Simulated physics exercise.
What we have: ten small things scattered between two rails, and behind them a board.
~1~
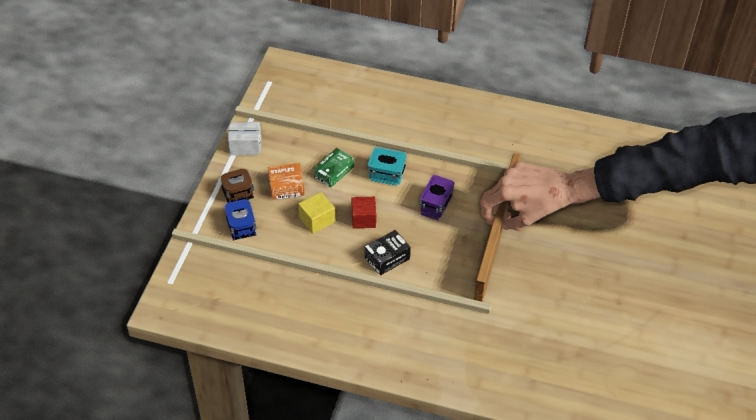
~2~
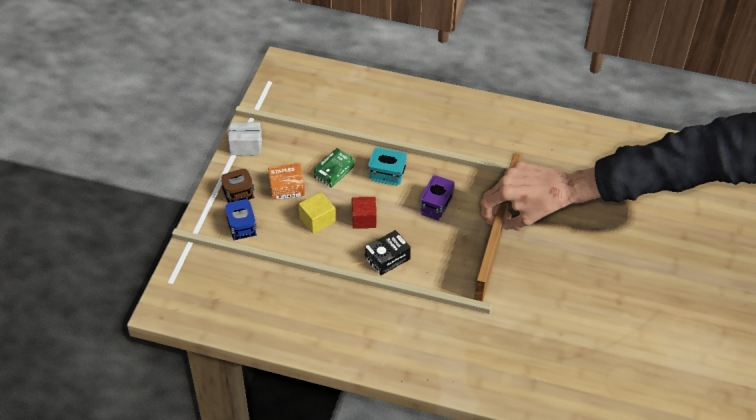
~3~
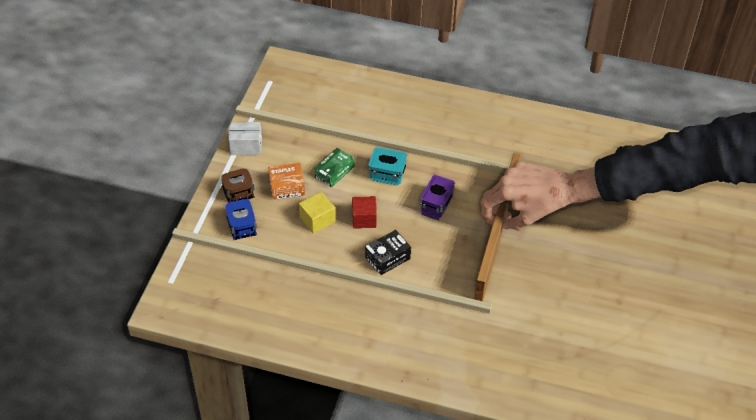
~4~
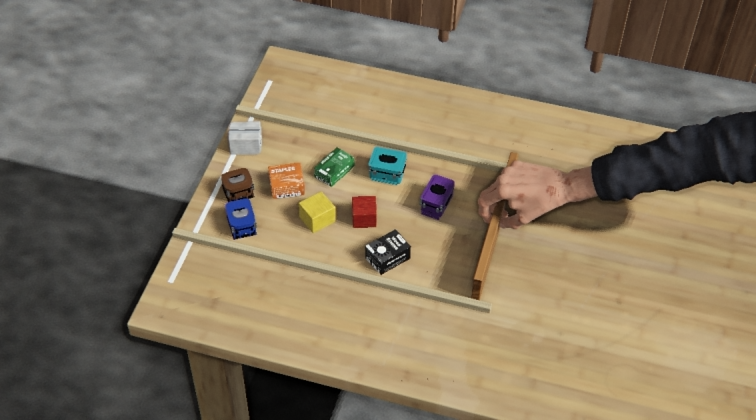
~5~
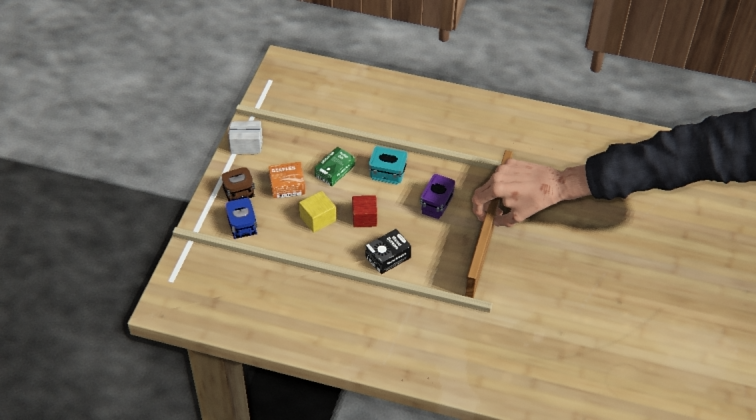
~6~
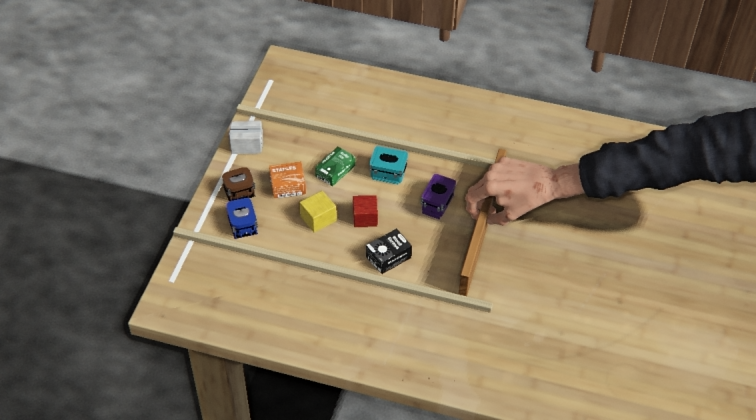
Hand holding a wooden board upright between two rails, then sliding it slightly left towards ten small, motionless coloured boxes and blocks.
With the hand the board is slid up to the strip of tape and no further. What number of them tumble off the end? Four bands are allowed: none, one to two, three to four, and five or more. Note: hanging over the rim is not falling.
The answer is five or more.
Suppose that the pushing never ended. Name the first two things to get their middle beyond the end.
First the white box, then the brown case.
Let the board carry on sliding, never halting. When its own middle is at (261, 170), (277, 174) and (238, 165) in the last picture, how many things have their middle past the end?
Over the end: 2, 0, 5.
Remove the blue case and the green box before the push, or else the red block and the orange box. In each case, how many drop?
4, then 4.
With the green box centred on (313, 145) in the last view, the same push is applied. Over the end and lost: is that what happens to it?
Green box: Gone.
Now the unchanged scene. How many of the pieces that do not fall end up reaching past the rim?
The number would be 4.
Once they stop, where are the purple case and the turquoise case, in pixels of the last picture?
About (221, 148), and the other about (234, 118).
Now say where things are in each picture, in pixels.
White box (245, 139); brown case (237, 187); blue case (241, 220); board (498, 226); tape (224, 175), in the first picture.
Brown case (238, 186); red block (364, 213), in the second picture.
Blue case (241, 220); orange box (287, 181), in the third picture.
White box (245, 138); green box (334, 167), in the fourth picture.
Brown case (238, 185); turquoise case (388, 165), in the fifth picture.
White box (246, 138); brown case (239, 185); blue case (242, 218); board (483, 221); tape (225, 174), in the sixth picture.
Early on, none off yet; white box at rest near (246, 138); brown case at rest near (239, 185); blue case at rest near (242, 218).
A while later, none off yet; white box at rest near (246, 138); brown case moving near (230, 187); blue case moving near (237, 218).
Finally, the number that fall off is five or more; lost, yellow block, green box, orange box, blue case, brown case and white box.
